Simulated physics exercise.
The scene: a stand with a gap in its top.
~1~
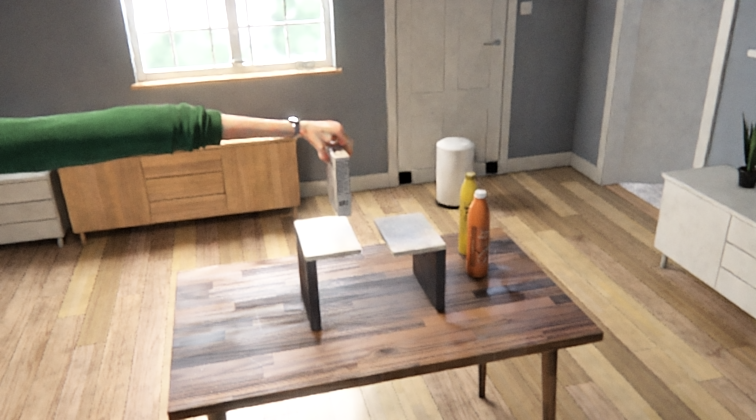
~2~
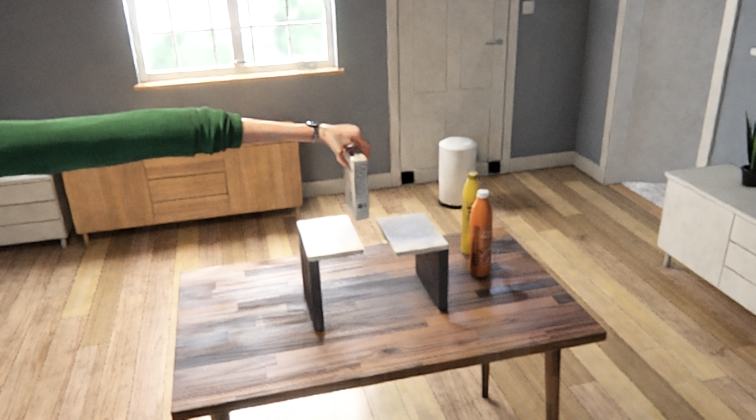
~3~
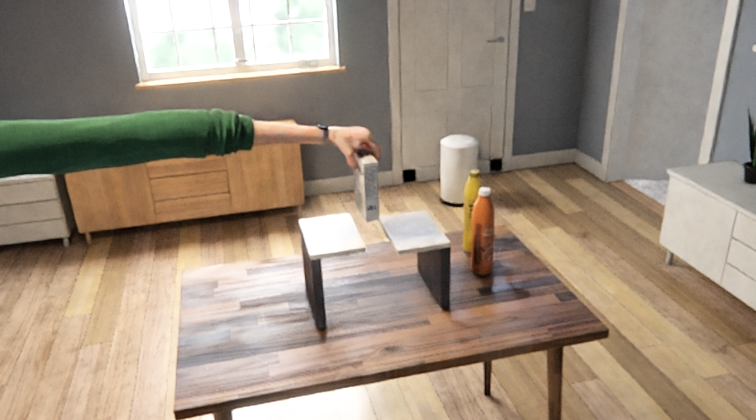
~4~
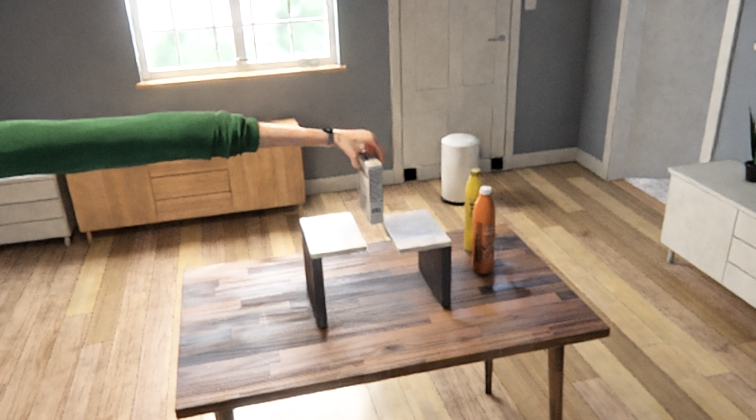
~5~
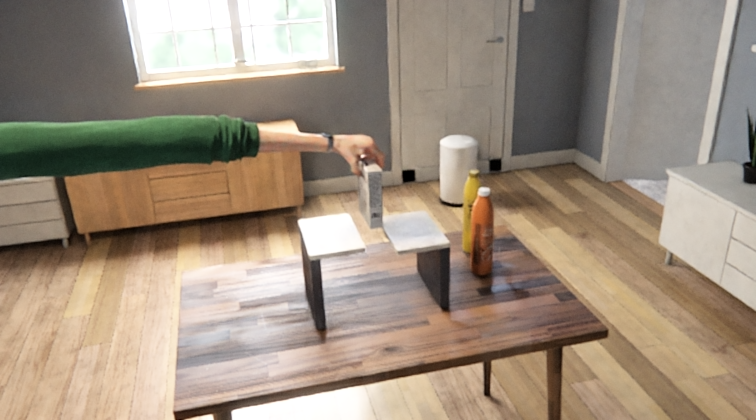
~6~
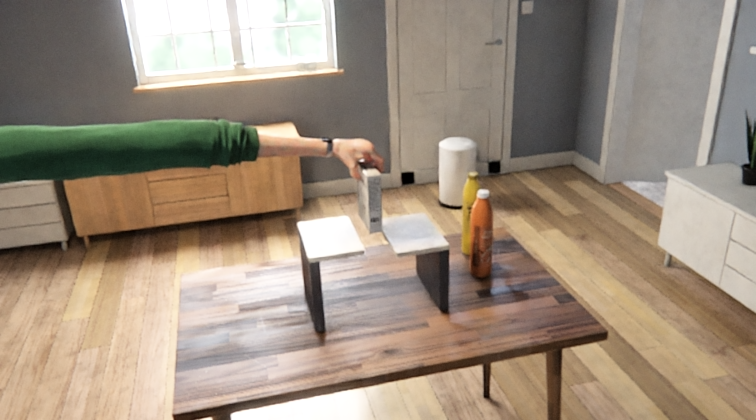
A white packet held by a green-sleeved arm moves a short way right above a stand with a gap in its top, then lowers slightly over the gap, while orange and yellow bottles stand on the wooden table.
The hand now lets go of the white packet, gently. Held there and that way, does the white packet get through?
As it turns out, it goes down the gap.
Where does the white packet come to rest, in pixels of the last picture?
Around (373, 275).
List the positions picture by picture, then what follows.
Being brought over the gap; white packet (338, 179); orange bottle (479, 233), in the first frame.
Being brought over the gap; white packet (356, 182); orange bottle (481, 233), in the second frame.
Being brought over the gap; white packet (366, 184); orange bottle (483, 231), in the third frame.
Being brought over the gap; white packet (370, 187); orange bottle (484, 230), in the fourth frame.
Being brought over the gap; white packet (370, 192); orange bottle (483, 231), in the fifth frame.
Poised above the slot; white packet (369, 196); orange bottle (482, 233), in the sixth frame.
Then, 0.20 s on from there, white packet shifted a little near (370, 212).
Then, 0.30 s on from there, white packet shifted about its own width near (372, 256).
Then, 0.40 s on from there, white packet shifted well along near (372, 272).
In the end, moved from the start, white packet; the other 2 unmoved. At the end, from the last picture's camera, white packet near (373, 275). The packet reaches the table.
